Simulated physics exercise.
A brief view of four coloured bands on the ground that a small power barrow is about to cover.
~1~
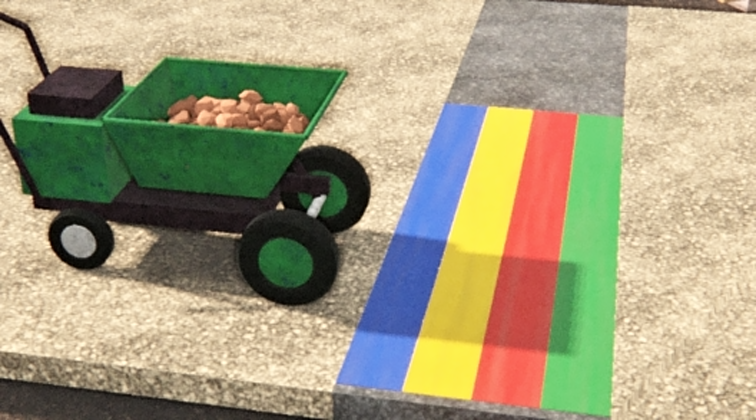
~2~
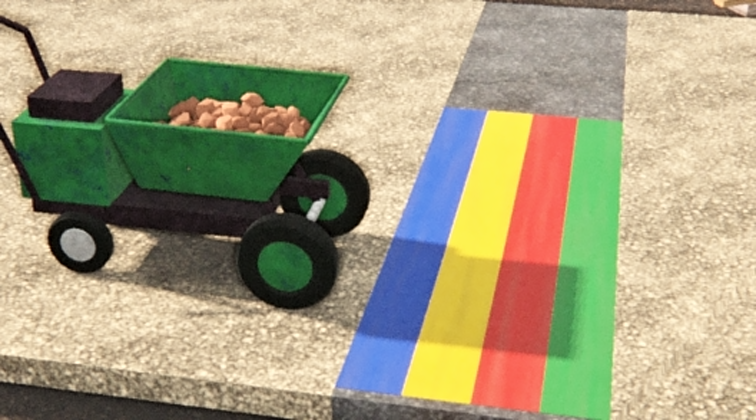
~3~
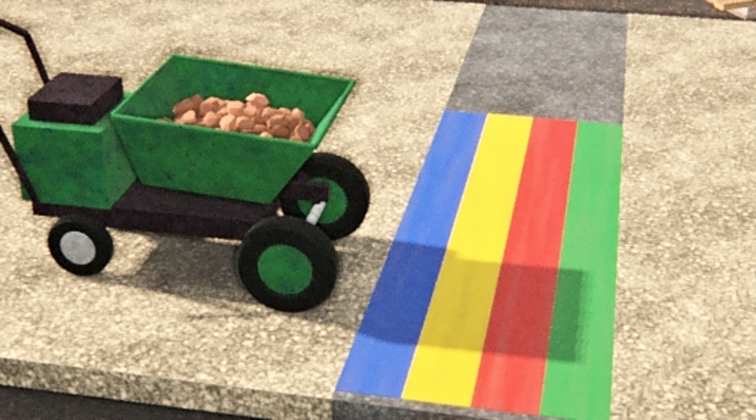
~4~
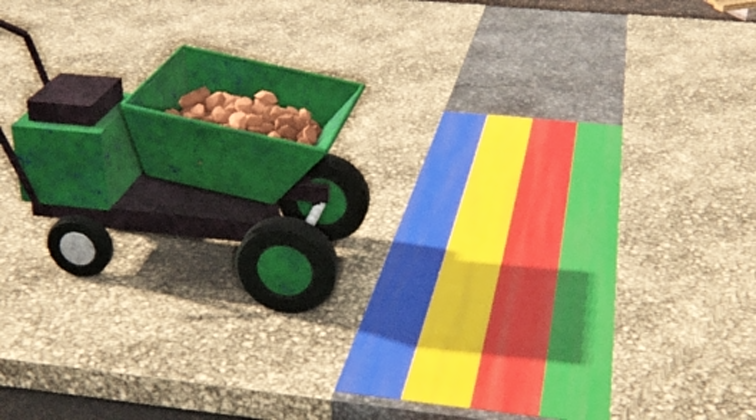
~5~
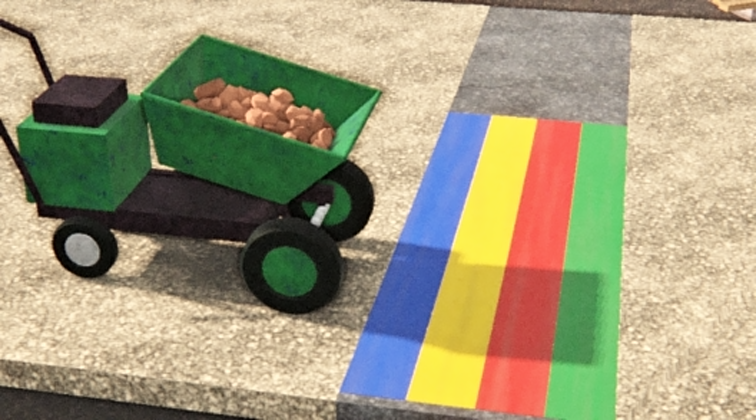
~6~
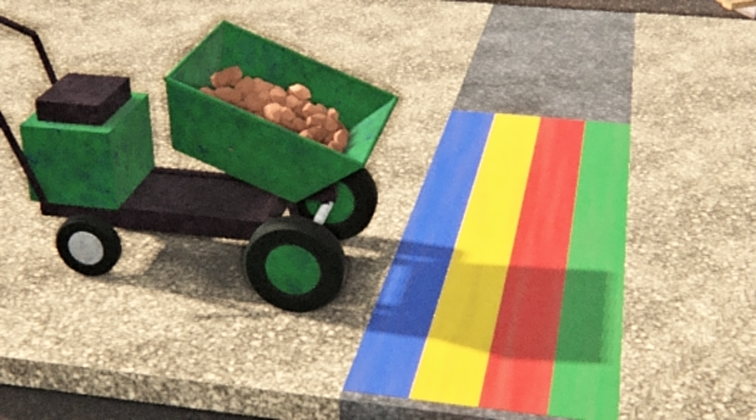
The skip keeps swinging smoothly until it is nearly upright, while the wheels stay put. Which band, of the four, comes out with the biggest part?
The yellow band comes out ahead.
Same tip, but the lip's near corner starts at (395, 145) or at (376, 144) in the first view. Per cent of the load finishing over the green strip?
You'd get around 40 in a hundred, then 30 in a hundred.
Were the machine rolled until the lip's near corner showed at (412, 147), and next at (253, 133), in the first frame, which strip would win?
One: Green. Two: The strip in blue.
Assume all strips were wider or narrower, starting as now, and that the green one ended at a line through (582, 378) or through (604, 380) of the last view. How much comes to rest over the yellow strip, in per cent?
The first painting gives around 40 per cent, the second around 40 per cent.
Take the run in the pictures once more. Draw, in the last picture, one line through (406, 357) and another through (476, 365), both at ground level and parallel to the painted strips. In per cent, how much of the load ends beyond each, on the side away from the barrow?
Roughly 90 and 50 percent.
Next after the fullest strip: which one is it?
That would be the red strip, in second.
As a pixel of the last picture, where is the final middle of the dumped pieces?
About (490, 284).
Soon after the last picture, skip tipped steeply; all in the skip.
A little later, skip tipped right over; most in the skip; a small part over the yellow strip; a stray few falling.
Later still, skip tipped right over; about a quarter in the skip; a stray few over the blue strip; about half over the yellow strip; about a quarter over the red strip; a small part over the green strip; a stray few off the paint.
By the end, skip tipped right over; a stray few in the skip; a small part over the blue strip; about half over the yellow strip; about a quarter over the red strip; a small part over the green strip; a stray few off the paint.
